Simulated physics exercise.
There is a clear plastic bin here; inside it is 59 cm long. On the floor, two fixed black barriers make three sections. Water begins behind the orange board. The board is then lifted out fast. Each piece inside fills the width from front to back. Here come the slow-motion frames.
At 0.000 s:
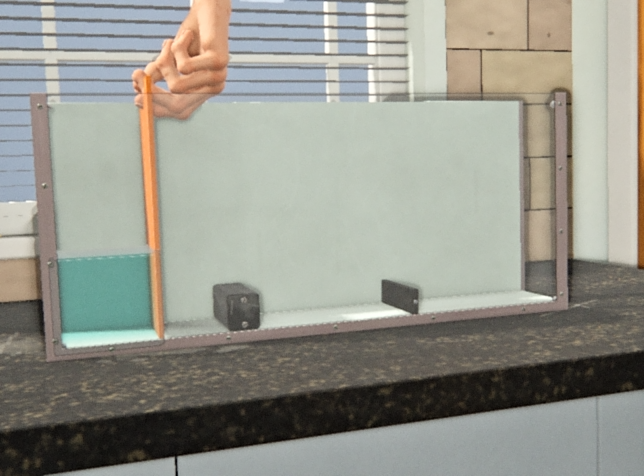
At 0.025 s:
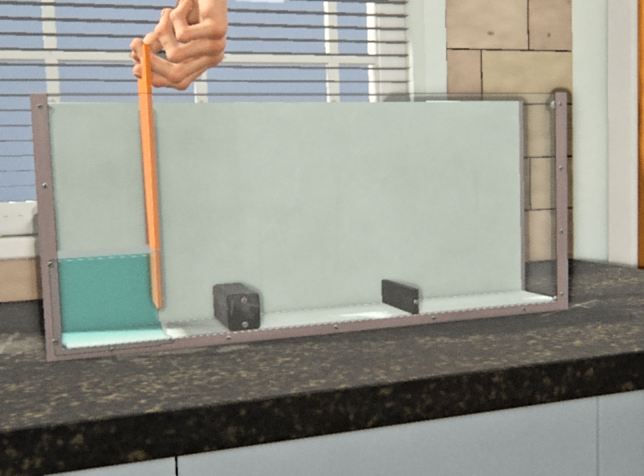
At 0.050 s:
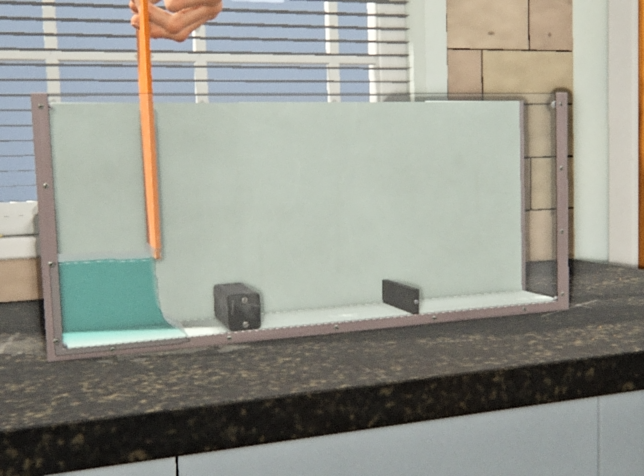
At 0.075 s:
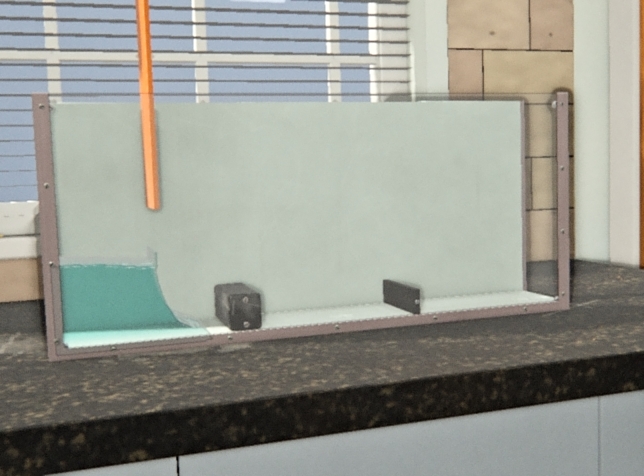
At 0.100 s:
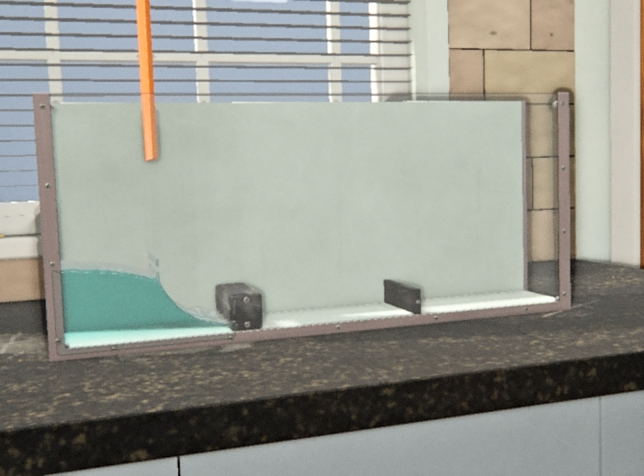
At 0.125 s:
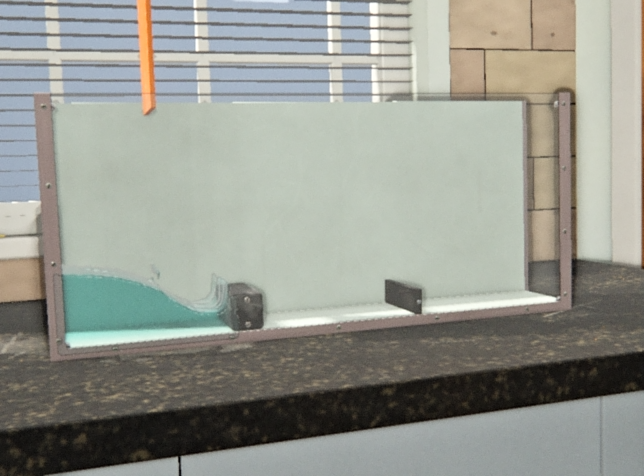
At first, a hand holds an orange board upright in a clear bin, with teal water behind it on the left and two dark blocks on the floor to the right. The hand lifts the board, and the water slumps and spreads rightward, reaching the nearer block and curling up against it.
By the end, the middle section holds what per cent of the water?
Around 26 out of 100.
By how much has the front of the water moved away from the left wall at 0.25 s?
Front distance: Approx. 22 cm.
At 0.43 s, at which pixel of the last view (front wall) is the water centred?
Look around (198, 312) on the front wall - that's where it is.
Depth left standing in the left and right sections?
4.0 cm and 0.0 cm, give or take.
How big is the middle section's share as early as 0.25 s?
I'd say near 6 per cent sits there.
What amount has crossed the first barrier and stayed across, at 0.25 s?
Near 6 in a hundred at that instant.
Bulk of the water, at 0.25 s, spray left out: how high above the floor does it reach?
About 16.5 cm.
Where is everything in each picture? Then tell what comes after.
Level at the left end (63, 260); front at (159, 337); board bottom (162, 337); the first barrier (broad) has its top at (244, 296); the second barrier (thin) has its top at (415, 291), in the first picture.
Level at the left end (63, 261); front at (170, 336); board bottom (161, 307), in the second picture.
Level at the left end (64, 264); front at (187, 334); board bottom (159, 258), in the third picture.
Level at the left end (65, 268); front at (208, 332); board bottom (157, 208), in the fourth picture.
Level at the left end (66, 272); front at (230, 330); board bottom (155, 157), in the fifth picture.
Level at the left end (67, 276); front at (231, 330); the board is clear, in the sixth picture.
After 0.25 s 5 per cent is beyond the first barrier and 0 beyond the second.
After 0.43 s 23 per cent is beyond the first barrier and 0 beyond the second.
After 0.77 s 25 per cent is beyond the first barrier and 2 beyond the second.
In the end the left section holds 71, the middle 27 and the right 2 per cent.
